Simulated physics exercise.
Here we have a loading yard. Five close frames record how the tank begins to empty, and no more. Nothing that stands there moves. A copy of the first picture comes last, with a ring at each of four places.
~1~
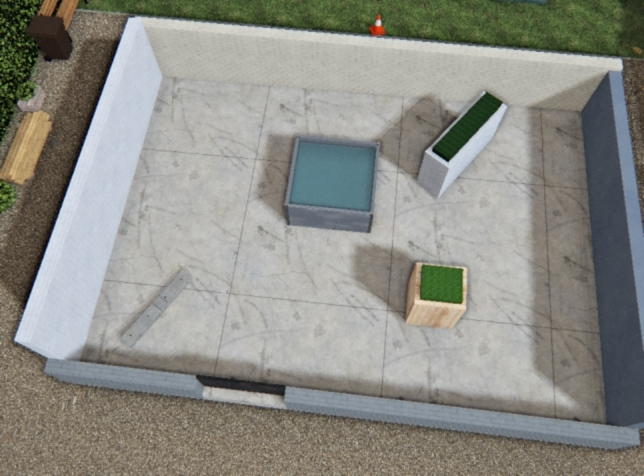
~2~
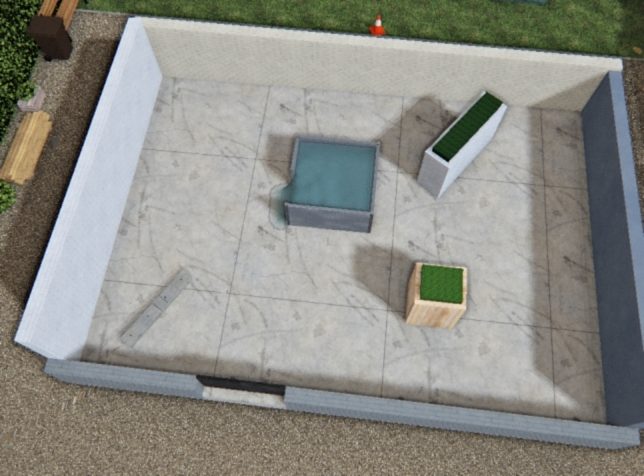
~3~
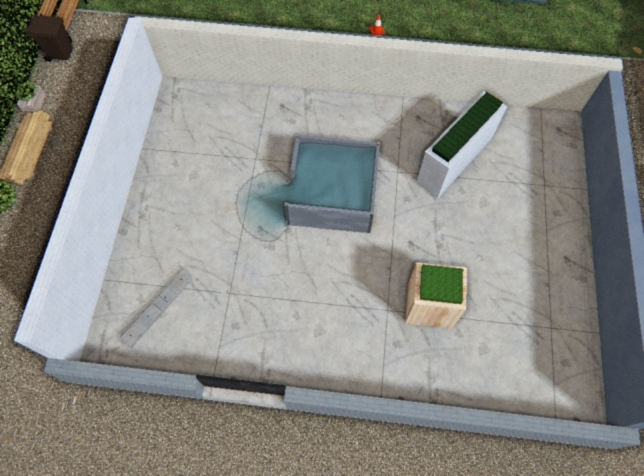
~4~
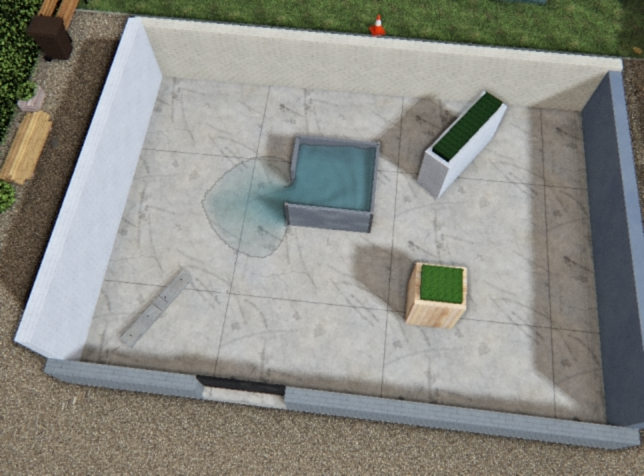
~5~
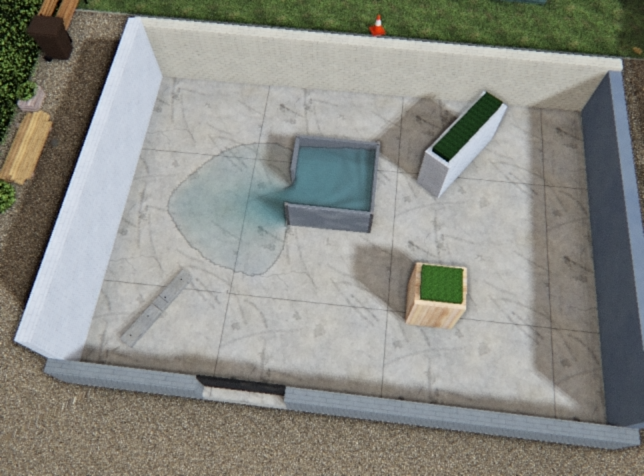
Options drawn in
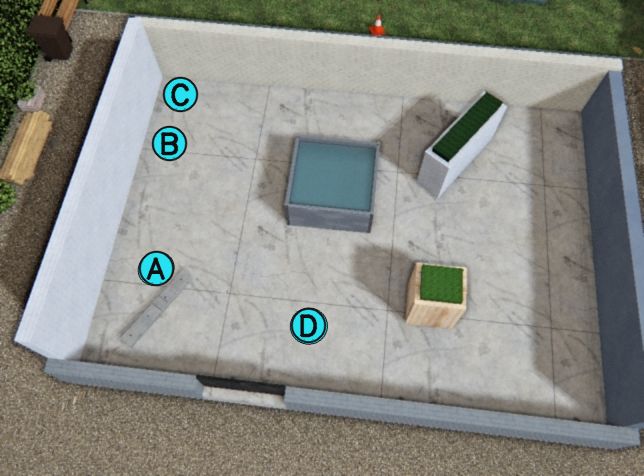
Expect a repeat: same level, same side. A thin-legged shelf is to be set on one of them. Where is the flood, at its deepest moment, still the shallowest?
D beats the others.
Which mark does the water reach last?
D it is.
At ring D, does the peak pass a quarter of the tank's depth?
No, less.
On the marked copy, A at (156, 268); B at (169, 143); C at (180, 94); D at (308, 325).
With A, the water peaks at about 18 % of the depth that stood in the tank.
With B, the water peaks at about 23 % of the depth that stood in the tank.
With C, the water peaks at about 20 % of the depth that stood in the tank.
With D, the water peaks at about 9 % of the depth that stood in the tank.
